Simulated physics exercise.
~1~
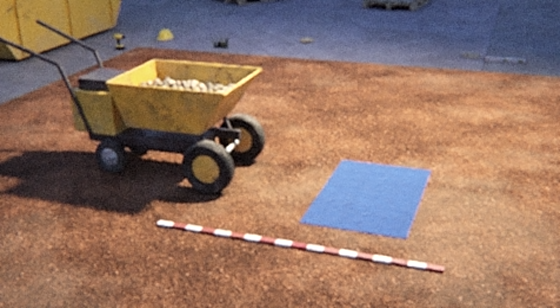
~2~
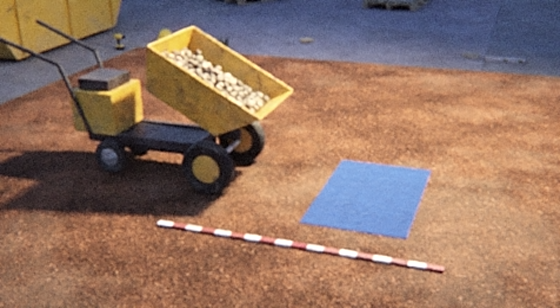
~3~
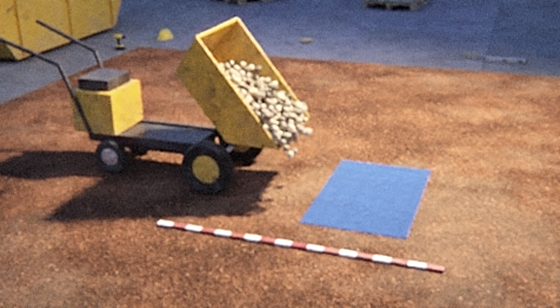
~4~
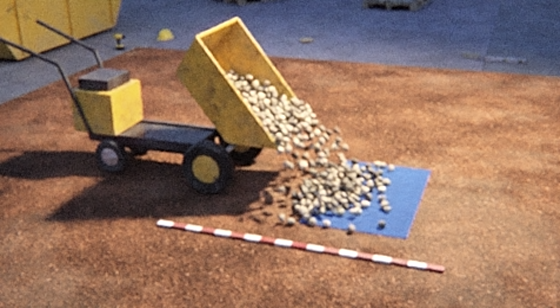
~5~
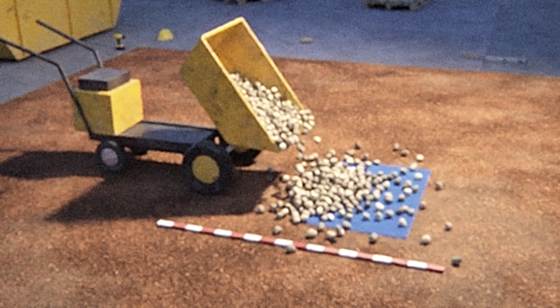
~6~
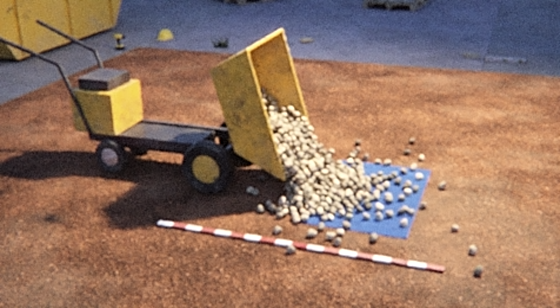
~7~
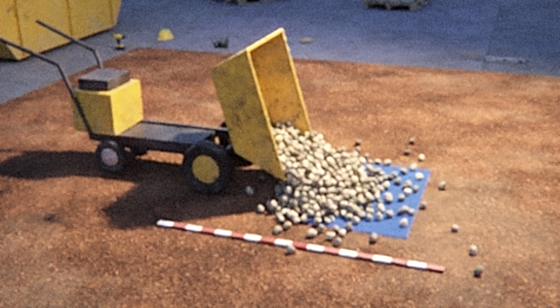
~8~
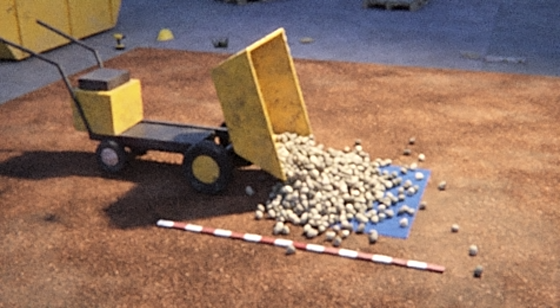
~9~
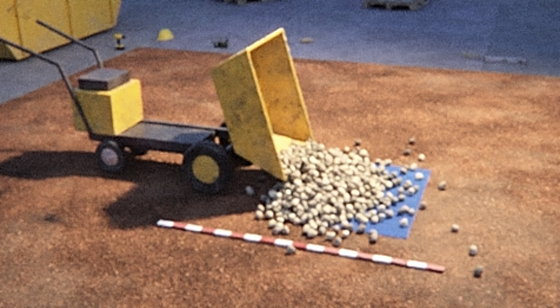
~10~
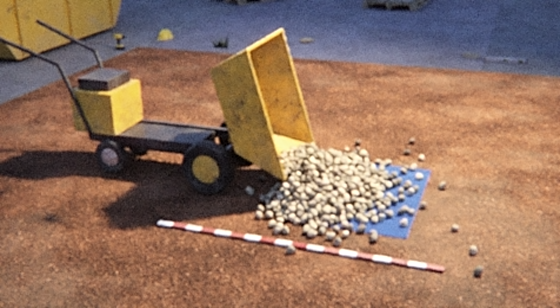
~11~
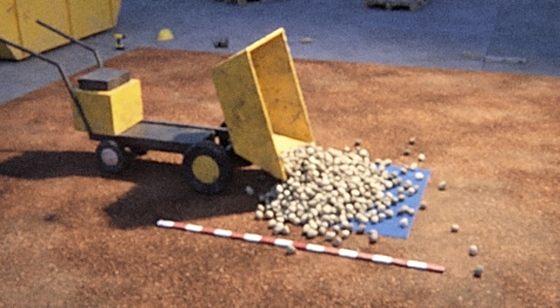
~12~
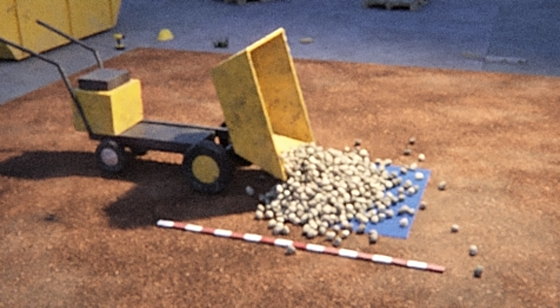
A yellow motor barrow tipped its skip forward and poured pale round stones toward a blue sheet on the brown ground, paused, then tipped steeper, leaving a heap spread partly over the sheet and partly short of it, with a few strays beyond.
